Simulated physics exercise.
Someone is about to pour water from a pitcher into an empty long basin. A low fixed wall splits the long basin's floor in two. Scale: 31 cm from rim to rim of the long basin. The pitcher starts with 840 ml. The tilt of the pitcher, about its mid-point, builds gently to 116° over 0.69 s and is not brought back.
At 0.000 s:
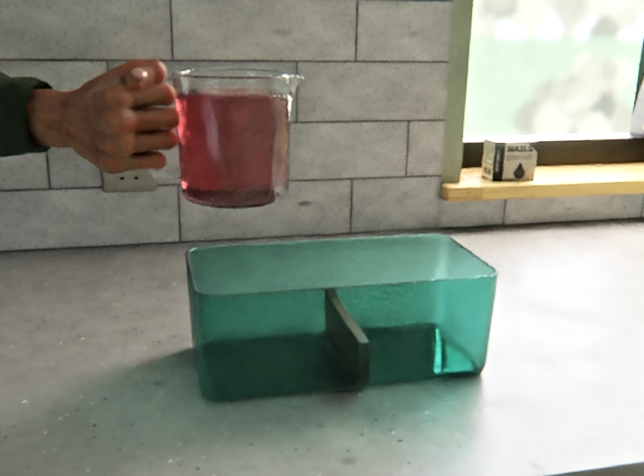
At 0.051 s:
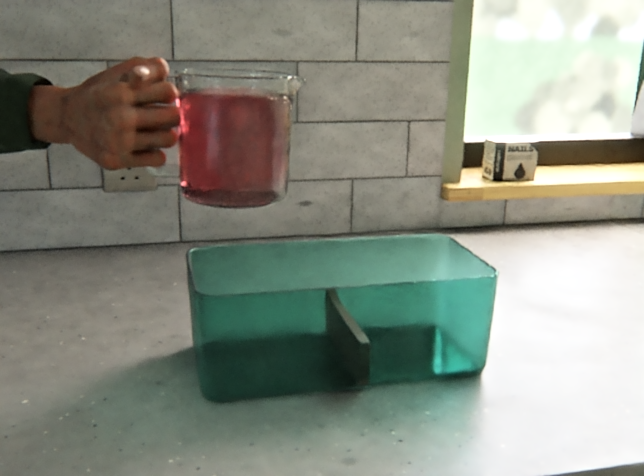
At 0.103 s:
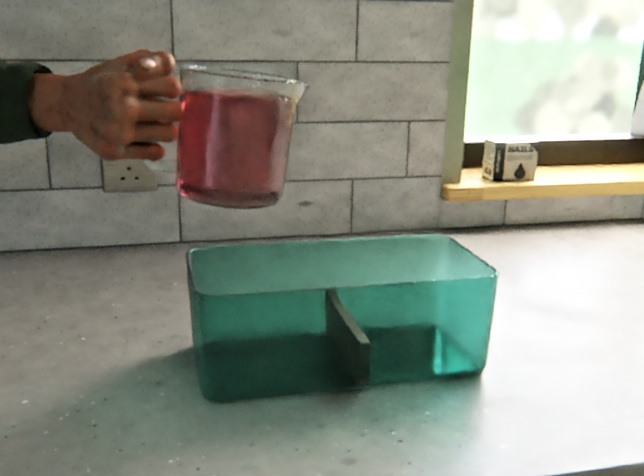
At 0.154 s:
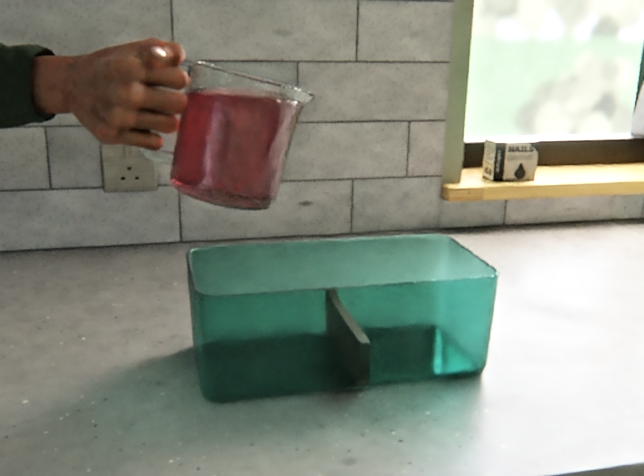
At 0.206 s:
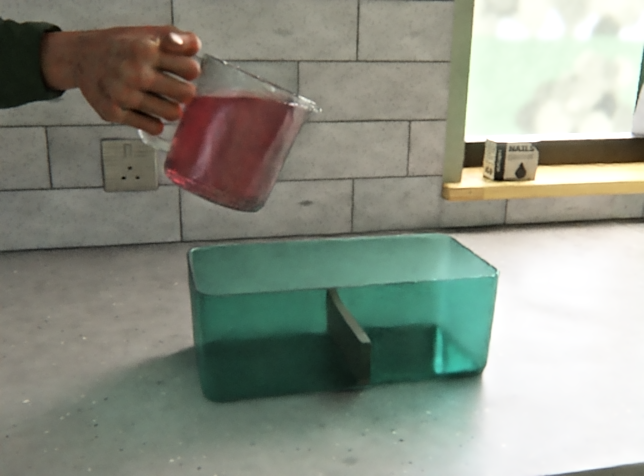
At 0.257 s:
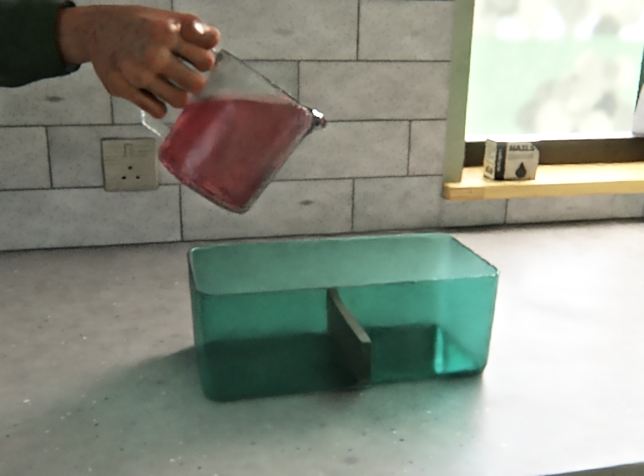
A hand steadily tilts a glass pitcher of red liquid rightward above a green divided basin.
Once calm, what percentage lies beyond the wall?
The far part has some 54 per cent.
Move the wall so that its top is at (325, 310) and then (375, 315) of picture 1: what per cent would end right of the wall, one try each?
First 80, then 15 per cent.
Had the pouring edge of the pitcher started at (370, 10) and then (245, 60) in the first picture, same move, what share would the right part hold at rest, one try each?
First 60, then 10 per cent.
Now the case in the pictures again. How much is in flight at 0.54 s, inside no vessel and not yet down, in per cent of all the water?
Some 28 per cent.
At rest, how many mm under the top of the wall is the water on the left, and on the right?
Some 32 mm on the left and 24 mm on the right.
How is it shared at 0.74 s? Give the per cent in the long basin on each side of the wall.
Near 30 on the left, 54 on the right.
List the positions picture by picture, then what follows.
It leans 0°; its right rim is at (303, 76); the water meets the walls at (178, 93) and (289, 92); the long basin's rim runs from (190, 272) to (472, 255); the wall's top is at (346, 316), in the first picture.
It leans 2°; its right rim is at (305, 78); the water meets the walls at (179, 92) and (289, 93), in the second picture.
It leans 6°; its right rim is at (309, 84); the water meets the walls at (183, 91) and (293, 95), in the third picture.
It leans 14°; its right rim is at (315, 94); the water meets the walls at (188, 92) and (299, 99), in the fourth picture.
It leans 24°; its right rim is at (321, 108); the water meets the walls at (185, 107) and (311, 102), in the fifth picture.
It leans 35°; its right rim is at (324, 126); the water meets the walls at (178, 121) and (316, 116); 1 per cent is over the edge, in the sixth picture.
By 0.54 s the tilt is 102° and 49 per cent is still to pour, 1 is left of the wall and 24 right of it.
By 0.74 s the tilt is 116° and 7 per cent is still to pour, 30 is left of the wall and 53 right of it.
By 0.96 s the tilt is 116° and 0 per cent is still to pour, 43 is left of the wall and 54 right of it.
By 1.19 s the tilt is 116° and 0 per cent is still to pour, 44 is left of the wall and 54 right of it.
At rest 44 per cent lies left of the wall, 54 right of it and 2 outside.
